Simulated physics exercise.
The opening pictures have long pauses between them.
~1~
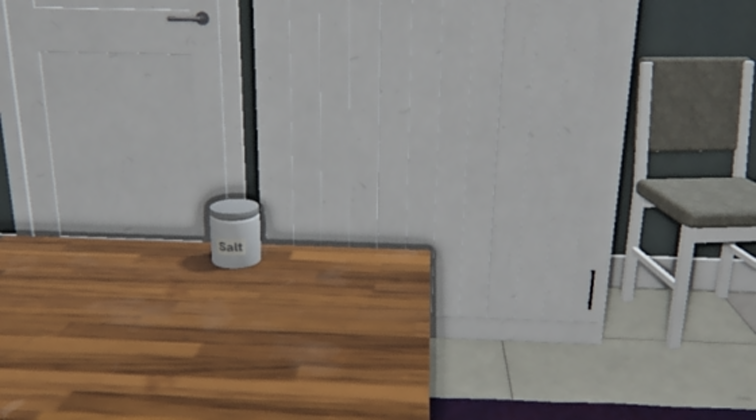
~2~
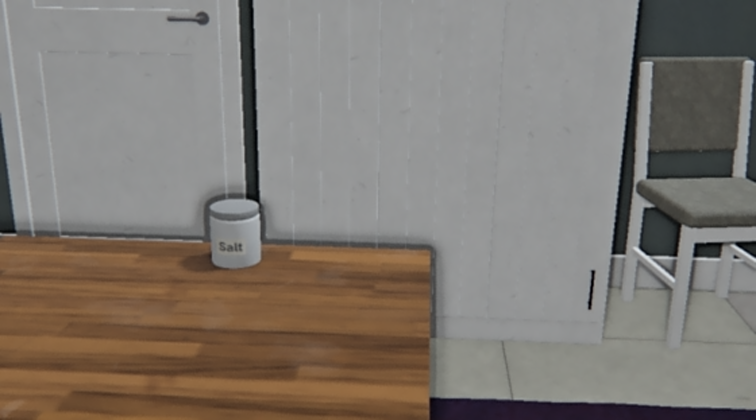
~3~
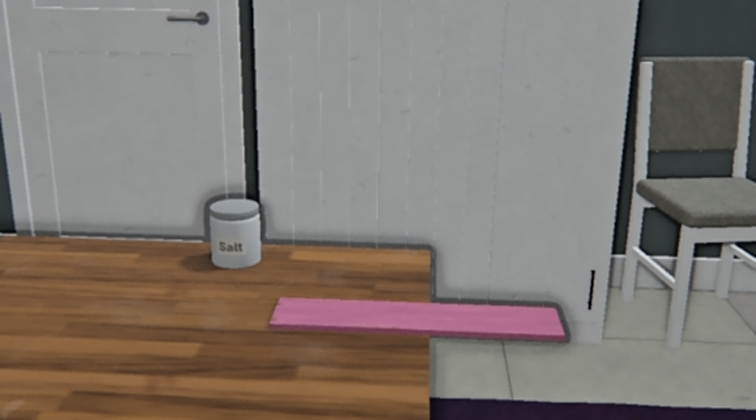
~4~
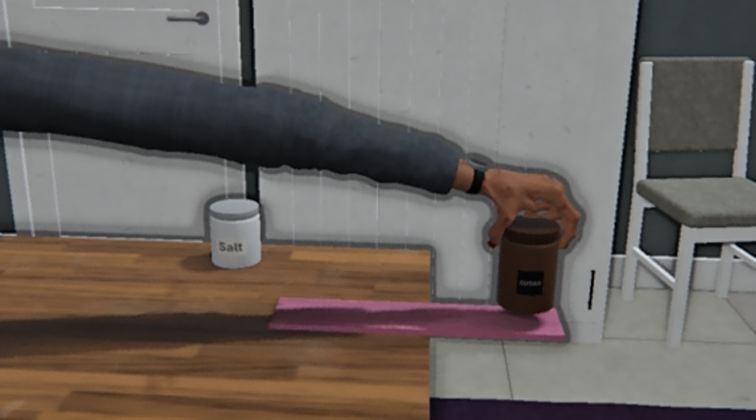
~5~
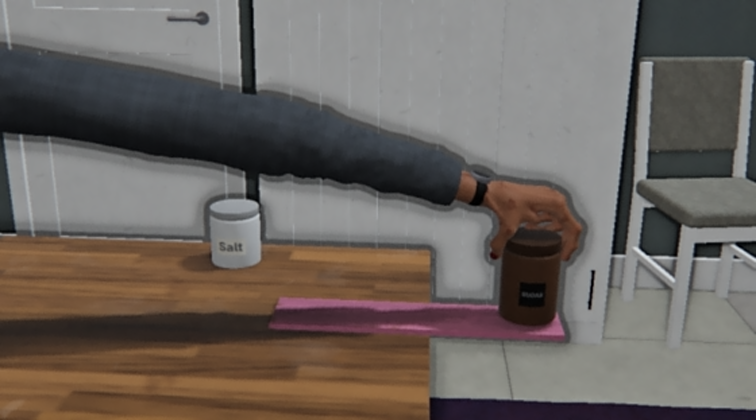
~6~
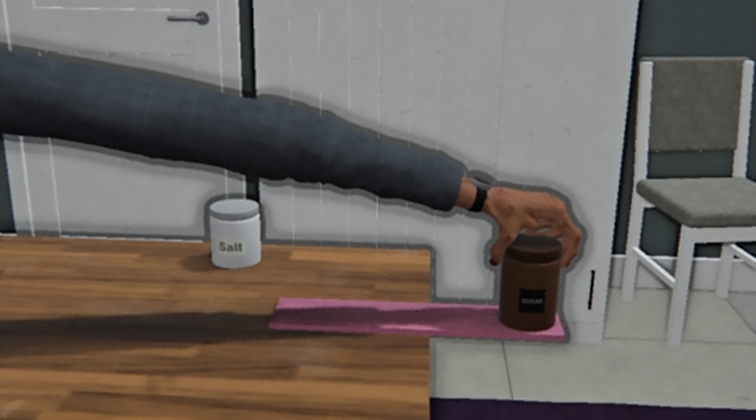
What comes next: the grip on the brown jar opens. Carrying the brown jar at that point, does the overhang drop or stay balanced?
It drops.
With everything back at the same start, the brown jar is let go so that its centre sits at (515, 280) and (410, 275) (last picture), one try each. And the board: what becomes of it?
Topples, then stays put.
Then, 0.30 s past the last view, brown jar now down on the floor or falling; pink board rocked 56° from its first pose.
Then, 0.50 s past the last view, pink board now down on the floor or falling.
Then, 0.60 s past the last view, things are still on the move.
Then, 0.80 s past the last view, as before.
Finally, down on the floor or falling, brown jar and pink board; white jar still in place. The board comes down.
